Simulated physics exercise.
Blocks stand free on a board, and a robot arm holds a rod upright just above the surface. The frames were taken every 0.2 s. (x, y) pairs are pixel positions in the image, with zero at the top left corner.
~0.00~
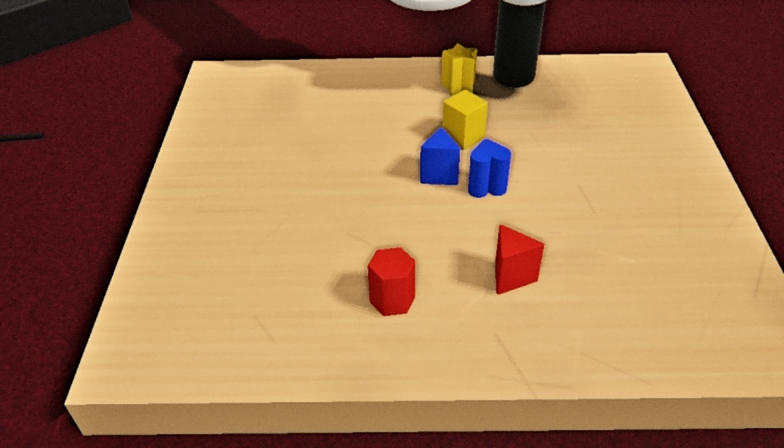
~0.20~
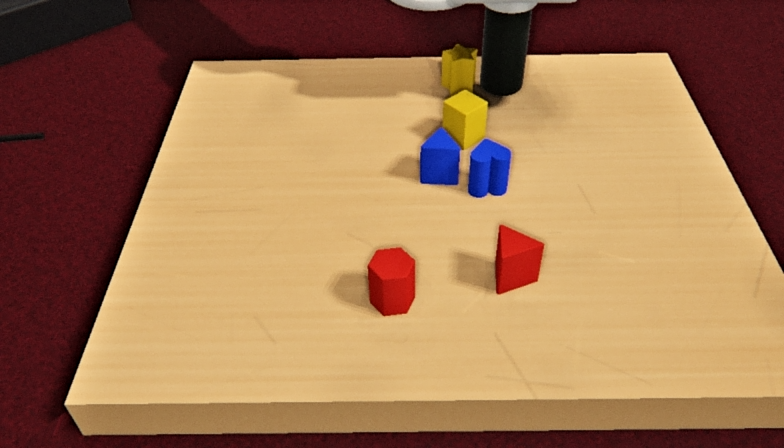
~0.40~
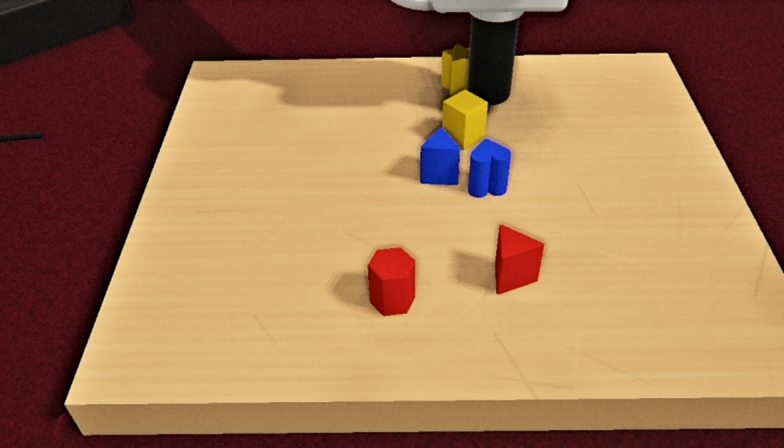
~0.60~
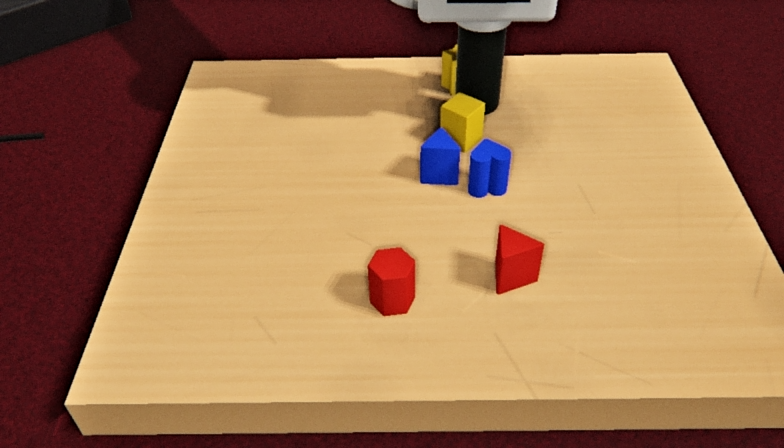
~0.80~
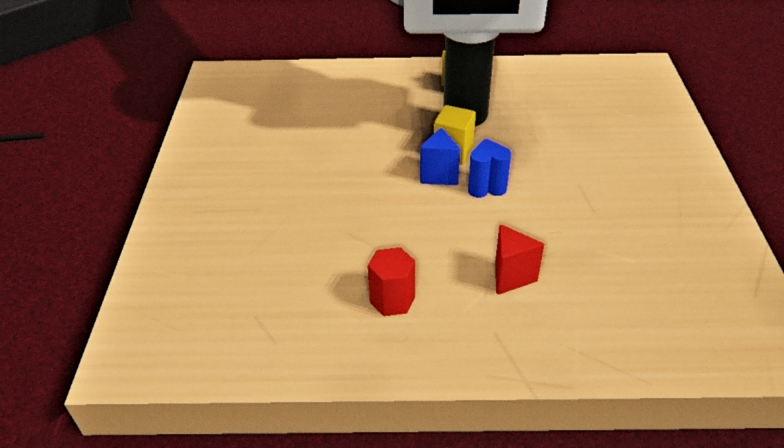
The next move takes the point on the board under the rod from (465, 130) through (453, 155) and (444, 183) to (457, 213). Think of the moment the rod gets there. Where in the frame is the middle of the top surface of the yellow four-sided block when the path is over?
At roughly (426, 197).
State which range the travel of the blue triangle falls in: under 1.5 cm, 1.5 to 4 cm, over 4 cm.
Beyond 4 cm.
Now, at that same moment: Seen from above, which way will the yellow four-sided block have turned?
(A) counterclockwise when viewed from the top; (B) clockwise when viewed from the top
Choice B: Clockwise when viewed from the top.
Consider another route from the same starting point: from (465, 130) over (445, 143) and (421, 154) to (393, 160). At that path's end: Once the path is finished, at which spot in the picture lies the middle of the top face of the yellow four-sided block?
Expect it around (408, 148).
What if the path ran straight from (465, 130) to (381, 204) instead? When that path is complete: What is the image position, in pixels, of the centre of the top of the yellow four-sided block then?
Its top middle is near (392, 200).
On the path given first. One third of the way, rod (454, 142); blue triangle (431, 162), turned 30° anticlockwise; yellow four-sided block (438, 142), turned 15° clockwise.
Two thirds of the way, rod (444, 169); blue triangle (418, 193), turned 30° anticlockwise; yellow four-sided block (427, 172), turned 15° clockwise.
At the end, rod (458, 199); blue triangle (407, 216); yellow four-sided block (426, 197), turned 35° clockwise; yellow star-shaped block unmoved; blue heart-shaped block (492, 153), turned 20° anticlockwise.
